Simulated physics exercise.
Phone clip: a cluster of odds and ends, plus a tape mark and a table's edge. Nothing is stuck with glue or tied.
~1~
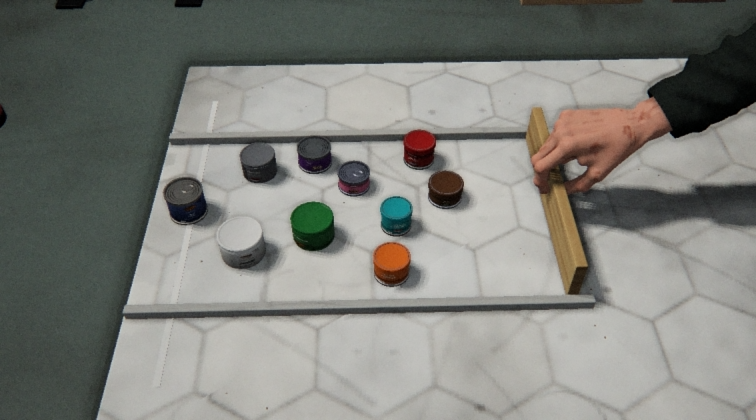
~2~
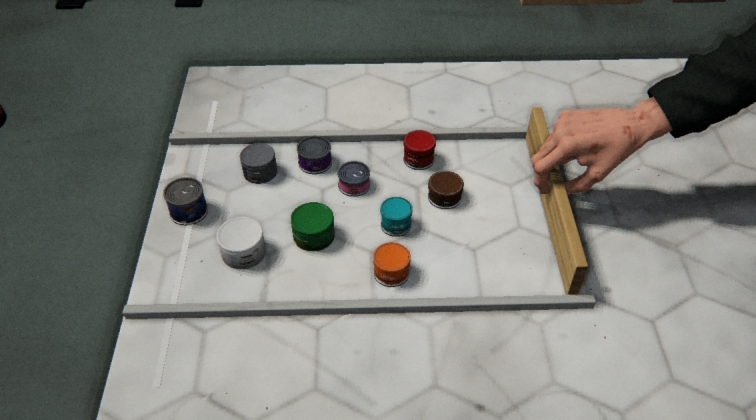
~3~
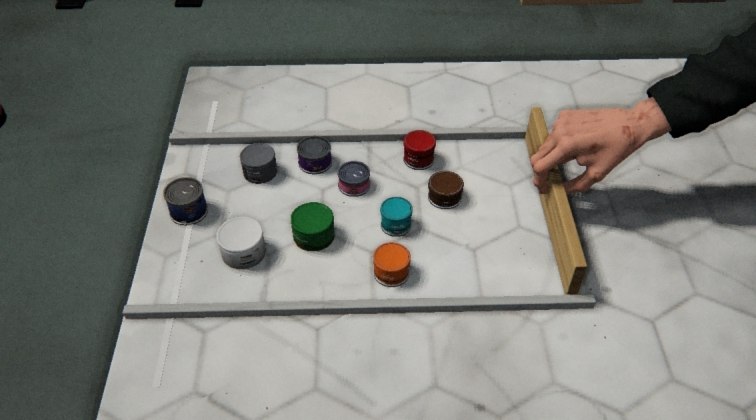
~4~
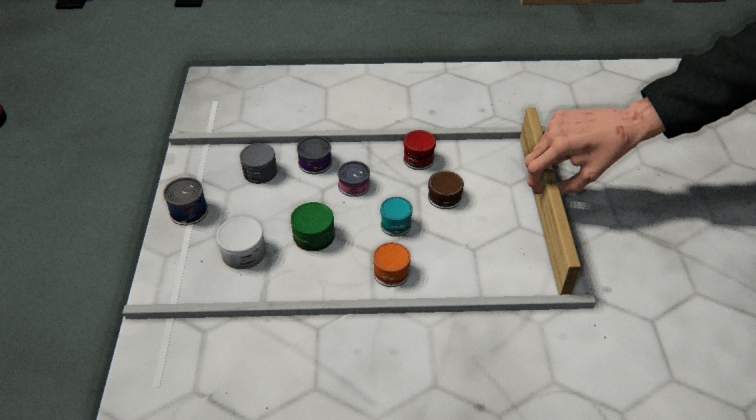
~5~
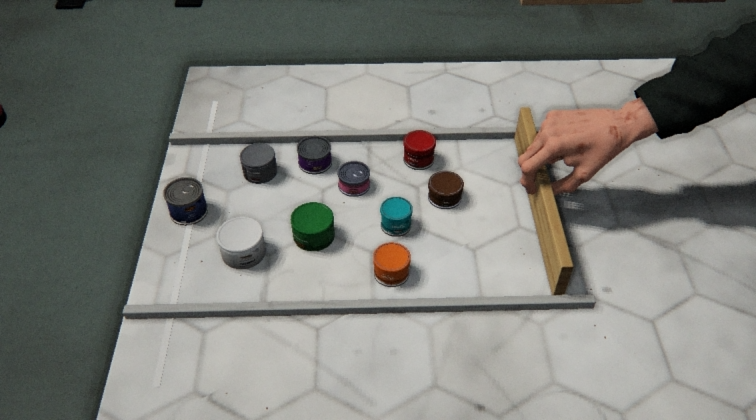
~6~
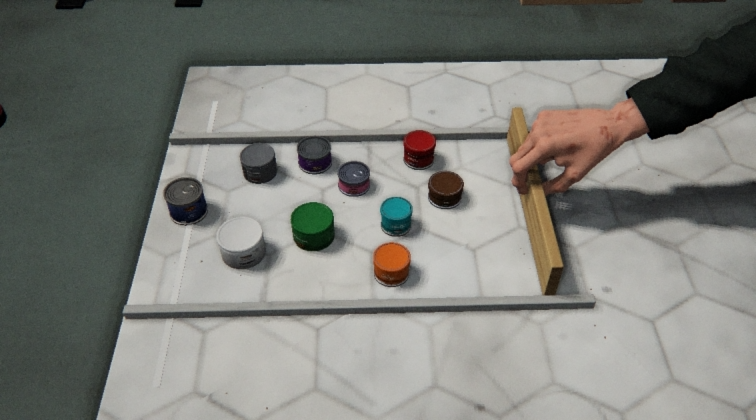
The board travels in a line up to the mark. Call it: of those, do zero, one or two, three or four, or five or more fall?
Three or four fall.
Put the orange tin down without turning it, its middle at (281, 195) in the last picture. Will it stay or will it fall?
From that start, the object then does not stay.
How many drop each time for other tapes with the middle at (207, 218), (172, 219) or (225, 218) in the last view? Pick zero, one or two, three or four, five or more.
So, for the three spots in the order asked, I'd go with none, three to four and zero.
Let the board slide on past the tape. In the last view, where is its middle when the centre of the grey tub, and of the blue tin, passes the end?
The middle would be close to (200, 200) and then close to (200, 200).
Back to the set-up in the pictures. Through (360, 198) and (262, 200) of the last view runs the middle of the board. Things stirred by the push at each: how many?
Counts: 7, 9.
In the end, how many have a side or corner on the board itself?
Counting them up gives 6.
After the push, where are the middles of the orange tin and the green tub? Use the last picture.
The orange tin at (156, 282), the green tub at (160, 248).
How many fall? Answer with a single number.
It comes to 4.
Soon after, none off yet; blue tin at rest near (186, 201); white tub at rest near (242, 243); grey tub at rest near (259, 164).
By the end, the number that fall off is three or four; fallen, purple tin, grey tub, white tub and blue tin.
